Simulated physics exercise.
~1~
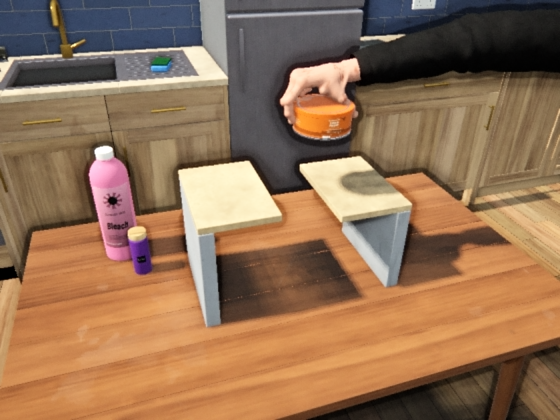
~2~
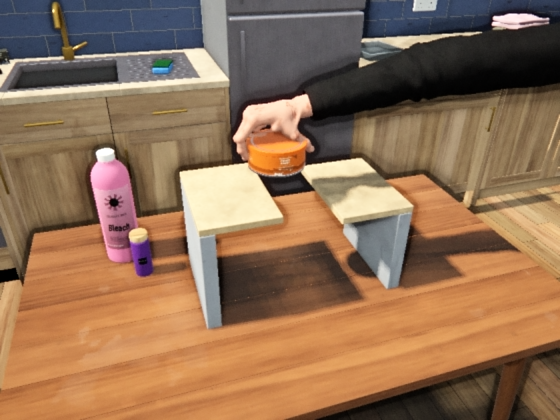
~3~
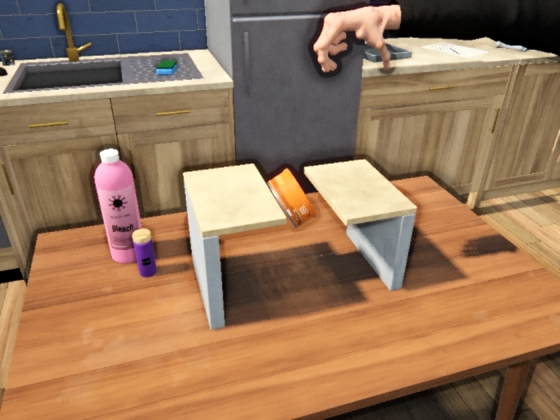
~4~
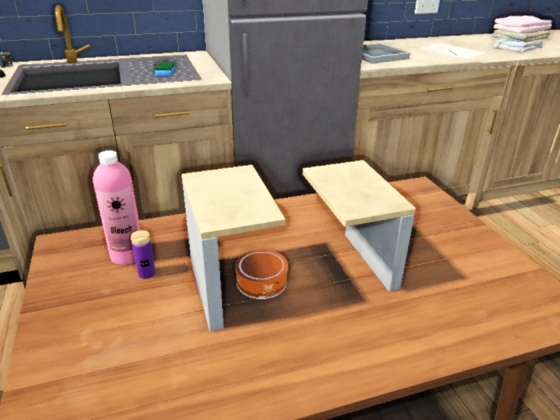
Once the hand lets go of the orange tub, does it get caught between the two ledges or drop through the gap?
It drops through the gap, tipping over on the way, and ends up below the ledges.
